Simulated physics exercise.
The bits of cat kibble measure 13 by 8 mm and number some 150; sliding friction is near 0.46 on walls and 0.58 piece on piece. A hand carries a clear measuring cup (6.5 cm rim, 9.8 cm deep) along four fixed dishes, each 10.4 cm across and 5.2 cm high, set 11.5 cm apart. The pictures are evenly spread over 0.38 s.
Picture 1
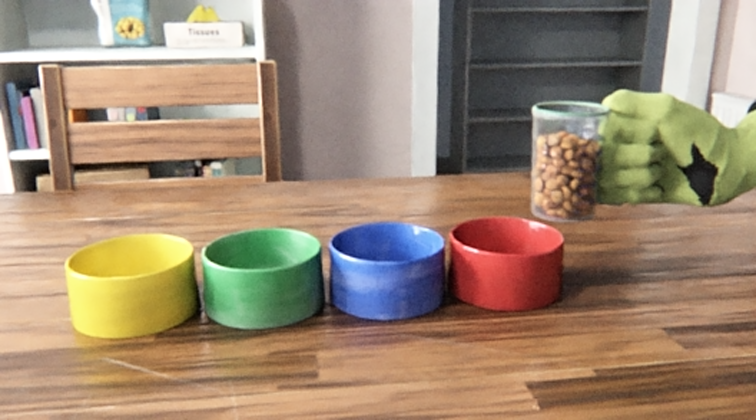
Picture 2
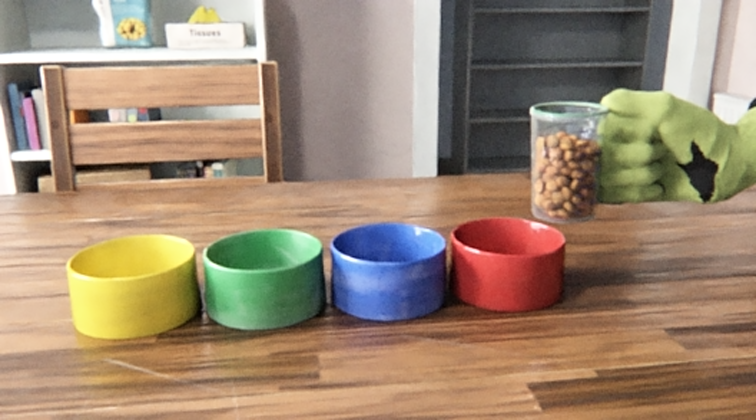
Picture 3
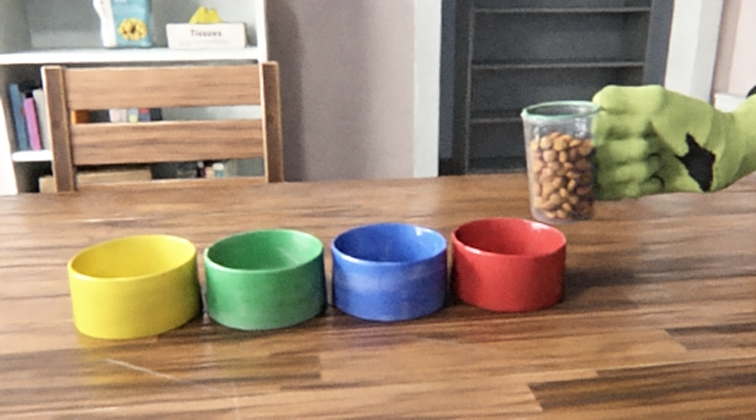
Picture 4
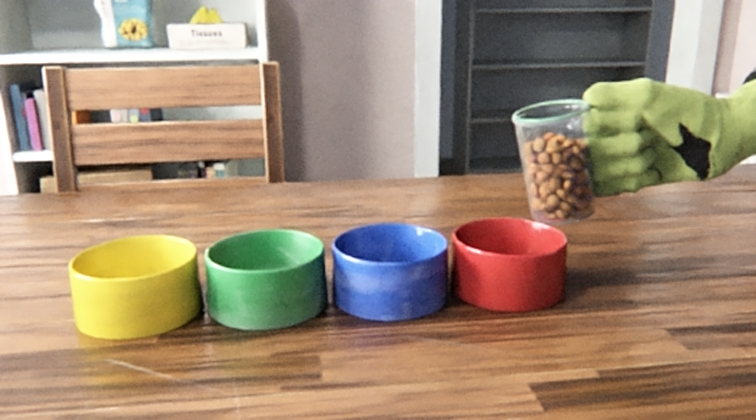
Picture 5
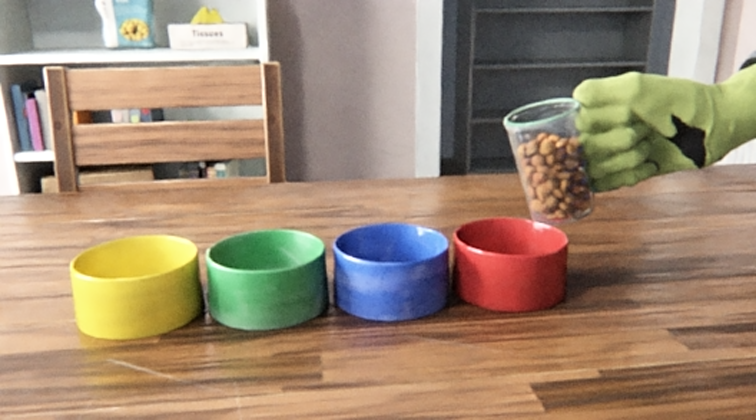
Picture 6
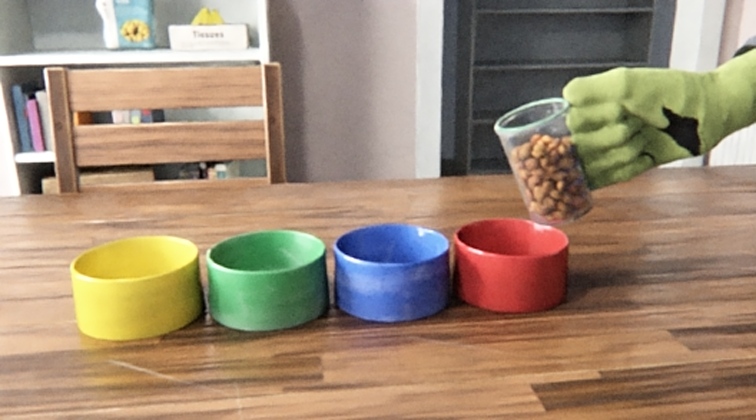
A green-gloved hand held a clear cup of brown kibble above a wooden table, then gradually tilted it leftward while shifting slightly left, near a row of yellow, green, blue and red bowls.
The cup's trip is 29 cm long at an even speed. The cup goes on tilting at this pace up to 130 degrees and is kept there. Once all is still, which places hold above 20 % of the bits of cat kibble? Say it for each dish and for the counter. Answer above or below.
Red below, blue above, green below, yellow below, counter below.
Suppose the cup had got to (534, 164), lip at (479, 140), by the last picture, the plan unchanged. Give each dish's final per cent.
Red 0; blue 80; green 0; yellow 0.
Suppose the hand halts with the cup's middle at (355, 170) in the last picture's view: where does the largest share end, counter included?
Most goes to: Blue.
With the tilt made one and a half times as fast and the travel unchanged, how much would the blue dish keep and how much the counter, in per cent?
Blue 100; counter 0.
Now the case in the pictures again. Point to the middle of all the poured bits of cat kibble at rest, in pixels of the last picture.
Around (379, 276).
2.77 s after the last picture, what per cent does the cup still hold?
Some 0 per cent of the load.
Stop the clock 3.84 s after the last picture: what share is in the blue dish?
Near 100 per cent so far.
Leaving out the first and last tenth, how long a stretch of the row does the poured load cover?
Roughly 5 cm.
Then, 1.66 s after the last picture, tilt 130 degrees; cup holds 25 %, blue 75 %.
Then, 2.77 s after the last picture, tilt 130 degrees; cup holds 0 %, blue 100 %.
Then, 3.84 s after the last picture, tilt 130 degrees; cup holds 0 %, blue 100 %.
In the end, red 0 %, blue 100 %, green 0 %, yellow 0 %, counter 0 %.
